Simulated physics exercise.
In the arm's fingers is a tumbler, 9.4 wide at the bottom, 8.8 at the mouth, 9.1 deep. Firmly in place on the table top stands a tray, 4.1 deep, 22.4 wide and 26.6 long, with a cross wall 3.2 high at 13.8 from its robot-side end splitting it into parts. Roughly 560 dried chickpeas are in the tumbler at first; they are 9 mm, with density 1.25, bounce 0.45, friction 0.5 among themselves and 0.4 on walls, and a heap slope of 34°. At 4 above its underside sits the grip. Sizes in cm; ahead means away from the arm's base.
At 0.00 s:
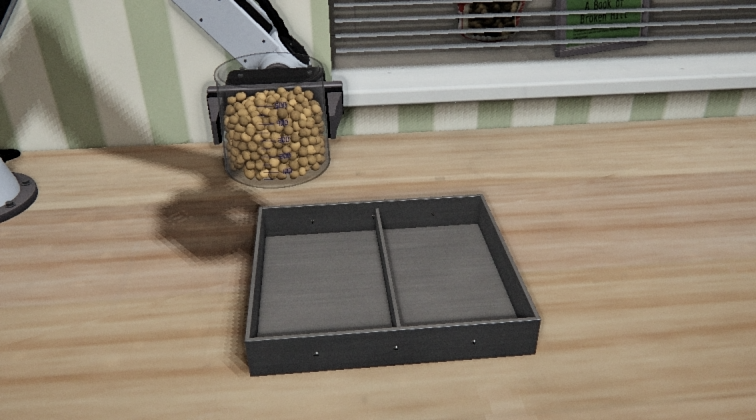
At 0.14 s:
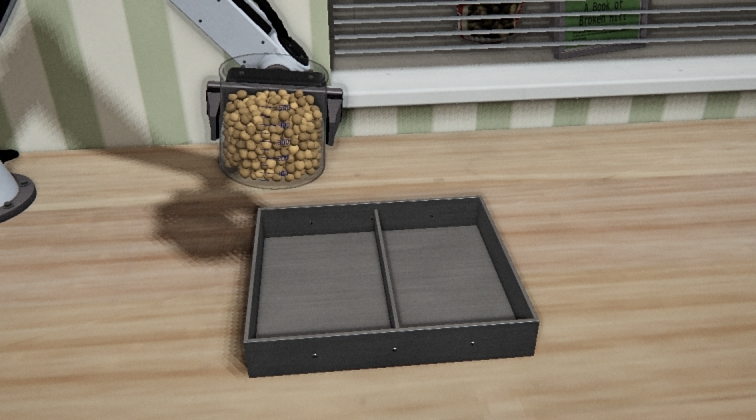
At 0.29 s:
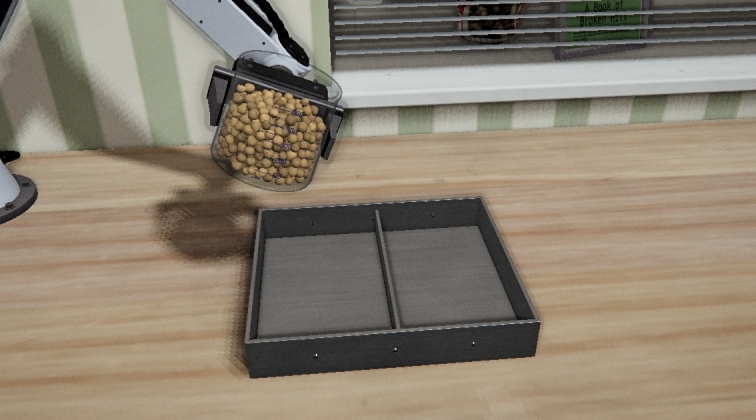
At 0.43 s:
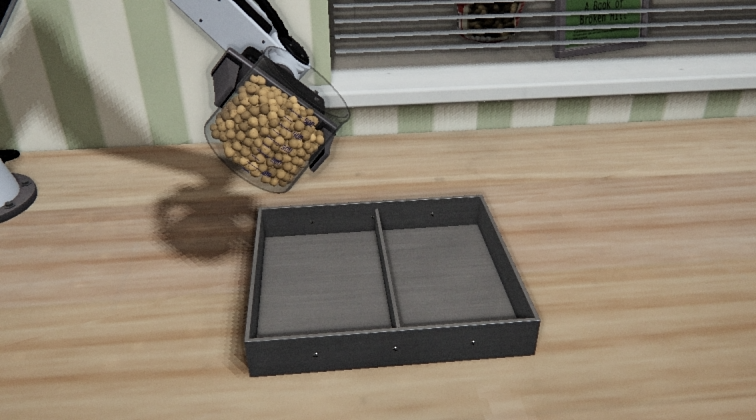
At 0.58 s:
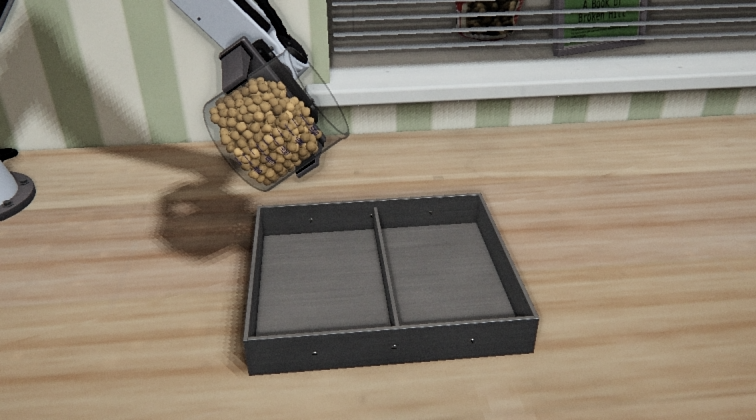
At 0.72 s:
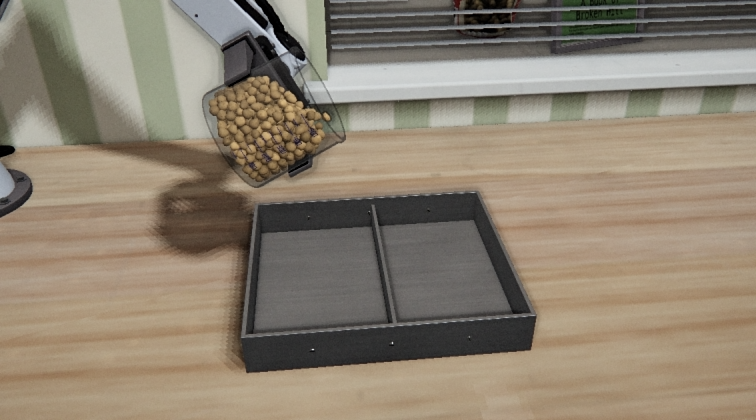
A light wooden counter against a green-and-cream striped wall, with a slatted blind over a window at upper right, is seen from slightly above. A white and black robot arm grips a clear tumbler of tan chickpeas behind a dark grey tray split into two parts. The arm steadily tilts the tumbler clockwise, and the chickpeas shift inside toward its rim, while the tray stays still.
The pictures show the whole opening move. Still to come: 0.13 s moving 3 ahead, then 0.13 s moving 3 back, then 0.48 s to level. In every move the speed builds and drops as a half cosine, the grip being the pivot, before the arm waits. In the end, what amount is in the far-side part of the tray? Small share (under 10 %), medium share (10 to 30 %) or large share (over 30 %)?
A small share.
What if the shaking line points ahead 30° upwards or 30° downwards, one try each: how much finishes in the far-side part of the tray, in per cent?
Estimates, in order: 5 % then 0 %.
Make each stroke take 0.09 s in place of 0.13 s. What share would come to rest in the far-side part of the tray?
Then about 10 per cent.
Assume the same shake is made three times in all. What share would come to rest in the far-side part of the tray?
Approx. 10 per cent.
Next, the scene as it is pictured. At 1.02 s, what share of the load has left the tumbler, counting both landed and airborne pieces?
About 5 in a hundred parts are out by then.
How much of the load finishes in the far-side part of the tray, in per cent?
Estimate: Near 5 %.
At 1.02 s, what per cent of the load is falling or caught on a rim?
Around 4 per cent of the load.
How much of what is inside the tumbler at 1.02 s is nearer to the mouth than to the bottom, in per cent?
Roughly 35 %.
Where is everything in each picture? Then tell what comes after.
The first picture shows the tumbler middle at (274, 120), level; upper third of the load around (273, 114), from x 230 to 320, top at y 90; 555 in the tumbler.
The second picture shows the tumbler middle at (274, 121), tilted 6° forward; upper third of the load around (271, 115), from x 225 to 320, top at y 95.
The third picture shows the tumbler middle at (276, 122), tilted 22° forward; upper third of the load around (266, 116), from x 220 to 320, top at y 90.
The fourth picture shows the tumbler middle at (278, 121), tilted 41° forward; upper third of the load around (260, 111), from x 215 to 320, top at y 80.
The fifth picture shows the tumbler middle at (277, 121), tilted 57° forward; upper third of the load around (258, 107), from x 215 to 315, top at y 85.
The sixth picture shows the tumbler middle at (275, 118), tilted 63° forward; upper third of the load around (252, 105), from x 215 to 325, top at y 80; 555 in the tumbler.
After 1.02 s, tilted 62° forward, highest piece 22 above the table; 535 in the tumbler, 20 in flight or on a rim.
After 1.31 s, tilted 14° forward, highest piece 25 above the table; 524 in the tumbler, 17 in the far-side part, 13 in the robot-side part, 1 in flight or on a rim.
After 1.66 s, level, highest piece 24 above the table; 524 in the tumbler, 17 in the far-side part, 14 in the robot-side part.
After 2.71 s, level, highest piece 24 above the table; 524 in the tumbler, 17 in the far-side part, 14 in the robot-side part.
In the end, 524 in the tumbler, 17 in the far-side part, 14 in the robot-side part. That is 3 % in the far-side part of the tray.
